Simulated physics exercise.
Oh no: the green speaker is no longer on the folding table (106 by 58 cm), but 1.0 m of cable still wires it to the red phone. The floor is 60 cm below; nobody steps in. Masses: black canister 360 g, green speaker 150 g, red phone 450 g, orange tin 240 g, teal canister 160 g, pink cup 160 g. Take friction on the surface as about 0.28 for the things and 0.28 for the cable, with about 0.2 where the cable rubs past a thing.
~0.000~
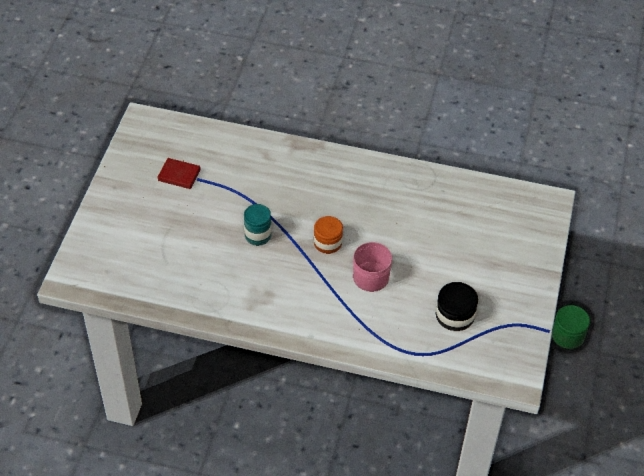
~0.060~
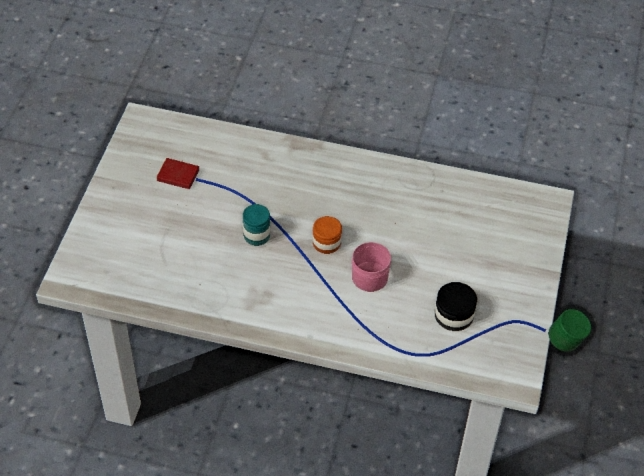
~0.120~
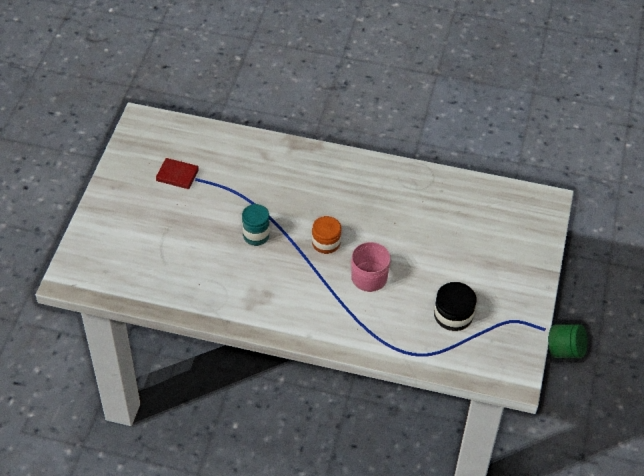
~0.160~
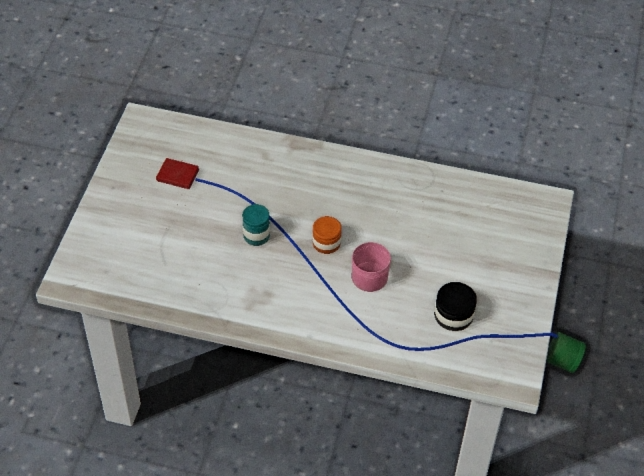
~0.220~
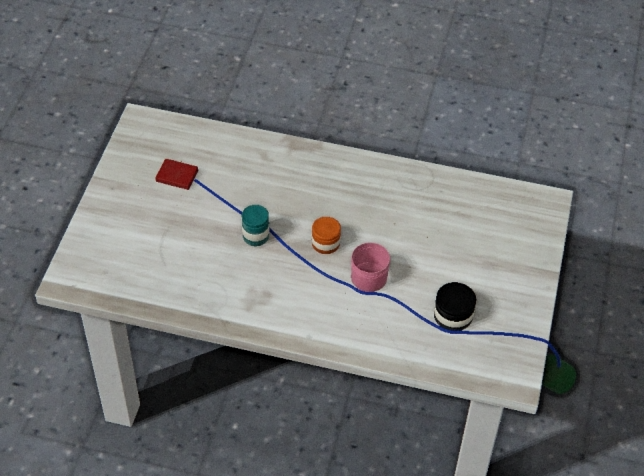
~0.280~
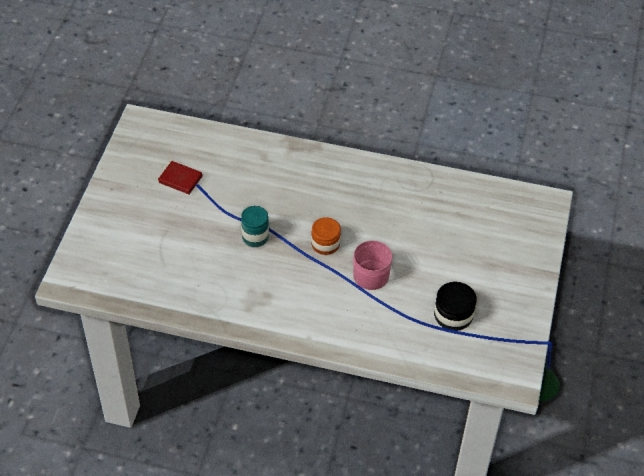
At first, a blue cable curves across a pale wooden table from a flat red object, past several small containers, to a green cylinder at the right edge. The green cylinder tips and sinks beside the table, and the cable straightens, drawing against the containers as the red object shifts slightly.
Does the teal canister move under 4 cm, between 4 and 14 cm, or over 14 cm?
Under 4 cm.
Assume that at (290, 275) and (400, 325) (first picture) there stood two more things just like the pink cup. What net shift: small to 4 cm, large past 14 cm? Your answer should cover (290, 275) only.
At that spot the shift is slight.
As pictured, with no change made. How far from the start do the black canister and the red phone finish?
Final offset from start: Black canister = 0 cm, red phone = 4 cm.
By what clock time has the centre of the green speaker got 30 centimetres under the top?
Answer: Not at all.
By 0.5 s, the cable's tail end at (206, 194); green speaker over the edge, red phone 4 cm off its start, pink cup 1 cm off its start.
By 0.7 s, the cable's tail end at (206, 194); green speaker over the edge, red phone 4 cm off its start, pink cup 1 cm off its start.
By 1.0 s, the cable's tail end at (206, 194); red phone 4 cm off its start at (190, 182), green speaker over the edge, pink cup 1 cm off its start at (374, 254).
By 1.2 s, the cable's tail end at (206, 194); green speaker over the edge, red phone 4 cm off its start, pink cup 1 cm off its start.
By 2.4 s, the cable's tail end at (206, 194); teal canister 0 cm off its start at (255, 216), green speaker over the edge, red phone 4 cm off its start at (190, 182), pink cup 1 cm off its start at (374, 254).
